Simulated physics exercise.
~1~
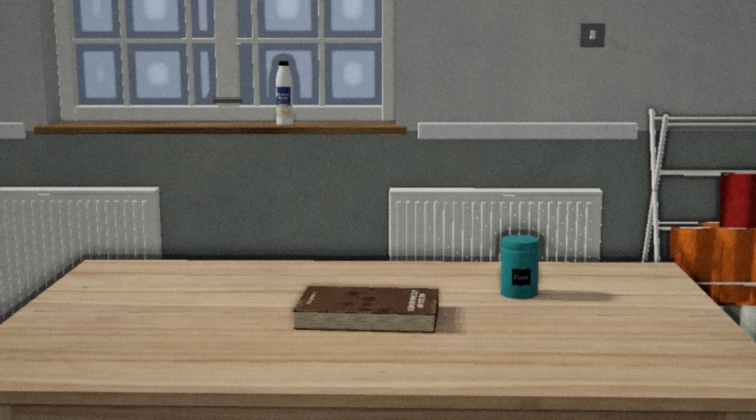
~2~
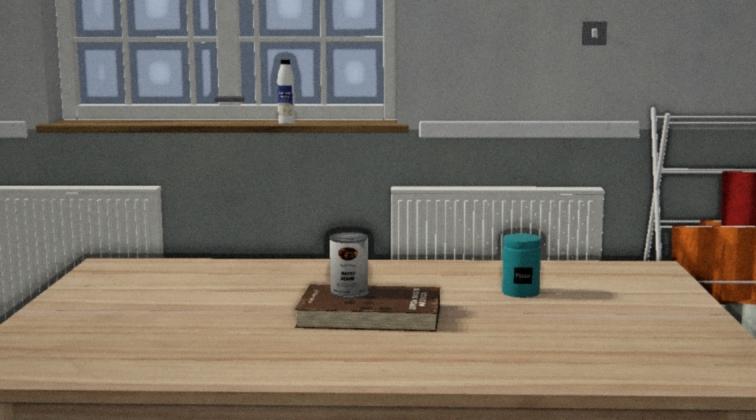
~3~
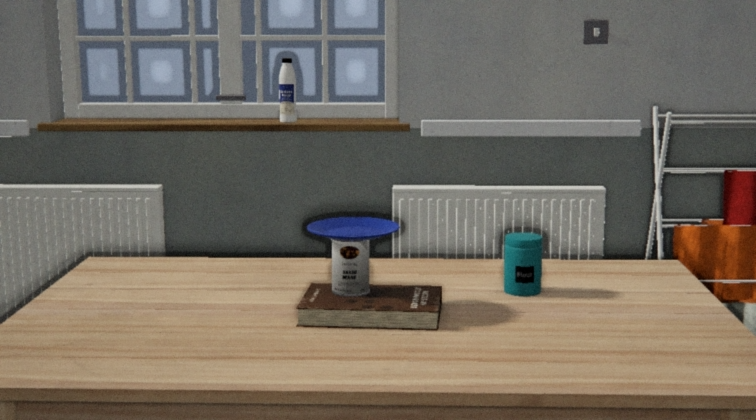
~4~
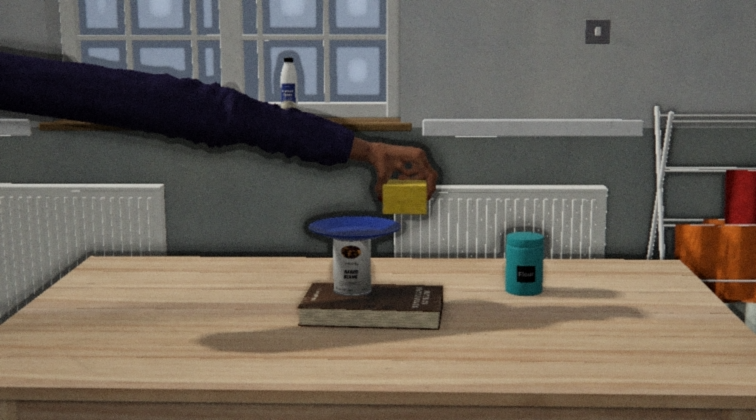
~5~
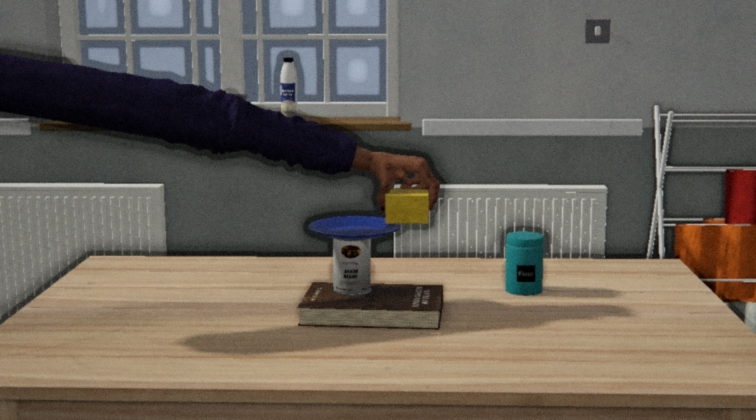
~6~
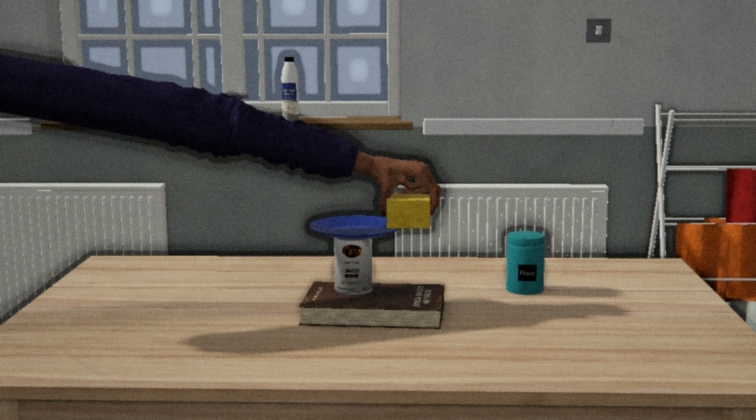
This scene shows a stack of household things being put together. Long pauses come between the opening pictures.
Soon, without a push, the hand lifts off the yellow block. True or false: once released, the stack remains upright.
False.
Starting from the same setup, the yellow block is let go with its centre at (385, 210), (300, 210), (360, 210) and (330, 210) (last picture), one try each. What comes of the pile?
Outcomes in order: No collapse, a collapse, no collapse, no collapse.
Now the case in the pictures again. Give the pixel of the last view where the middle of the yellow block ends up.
Near (495, 286).
Then, 0.30 s later than the last frame, yellow block now fallen.
Then, 0.40 s later than the last frame, things are still on the move.
Then, 0.50 s later than the last frame, as before.
When it is over, fallen, yellow block; the other 4 as before. End places, in pixels of the last picture, yellow block near (495, 286). The pile gives way.
